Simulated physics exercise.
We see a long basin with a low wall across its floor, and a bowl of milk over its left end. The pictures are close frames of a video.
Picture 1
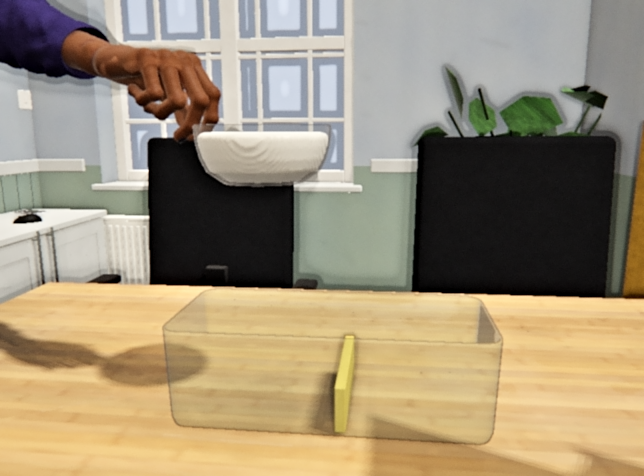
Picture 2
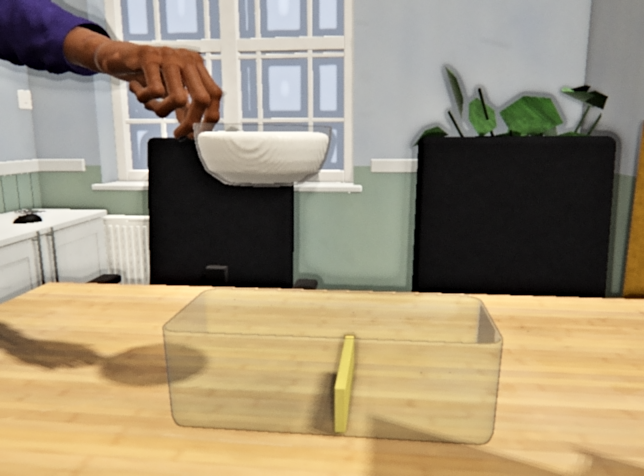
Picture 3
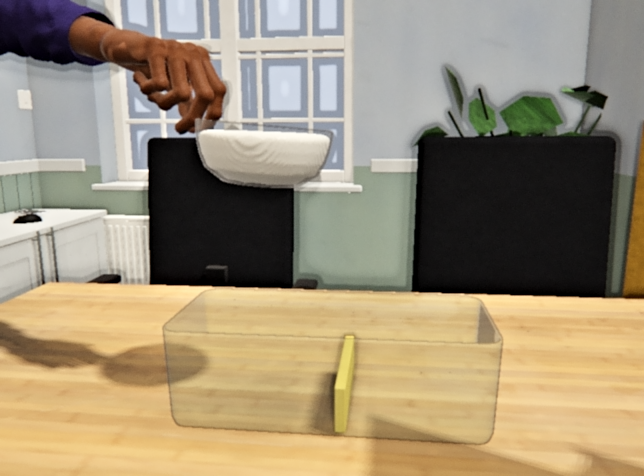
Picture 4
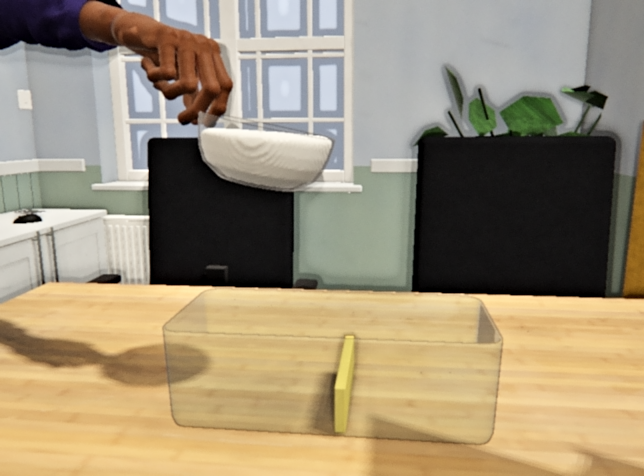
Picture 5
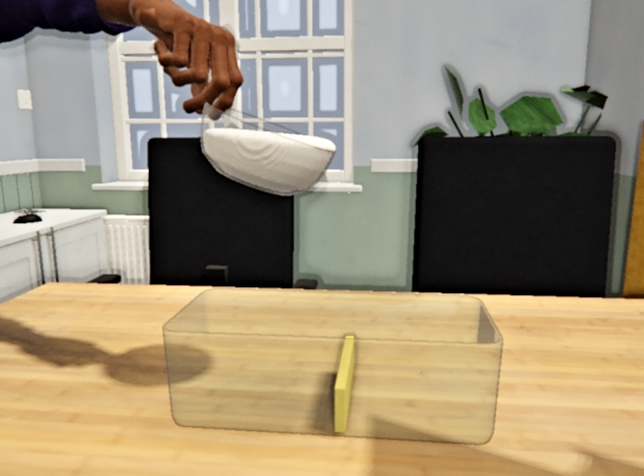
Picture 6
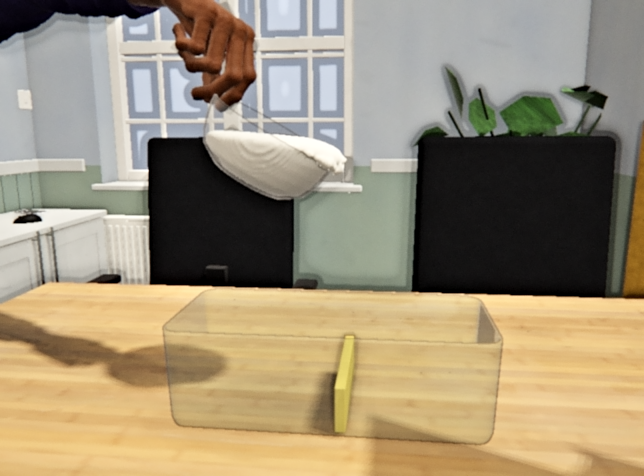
In a room with a window and dark chairs, a hand holds a white bowl above the left side of a clear basin with a low yellow divider on a wooden table, then gradually tilts the bowl down to the right.
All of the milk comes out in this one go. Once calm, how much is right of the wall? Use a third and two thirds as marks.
The share right of the wall is more than two thirds.
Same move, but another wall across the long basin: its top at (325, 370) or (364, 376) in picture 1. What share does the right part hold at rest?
Roughly 85 per cent, and 65 per cent.
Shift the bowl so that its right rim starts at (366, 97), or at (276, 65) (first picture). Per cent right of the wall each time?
Near 90 % and 55 %.
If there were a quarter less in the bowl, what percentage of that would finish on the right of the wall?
About 80 per cent.
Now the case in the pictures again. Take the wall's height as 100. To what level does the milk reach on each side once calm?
Left about 10, right about 50.
A moment on, the tilt is 91° and 14 per cent is still to pour, 0 is left of the wall and 31 right of it.
Next, the tilt is 102° and 1 per cent is still to pour, 11 is left of the wall and 79 right of it.
Then the tilt is 102° and 0 per cent is still to pour, 18 is left of the wall and 80 right of it.
Later the tilt is 102° and 0 per cent is still to pour, 18 is left of the wall and 80 right of it.
In the end 18 per cent lies left of the wall, 80 right of it and 2 outside.
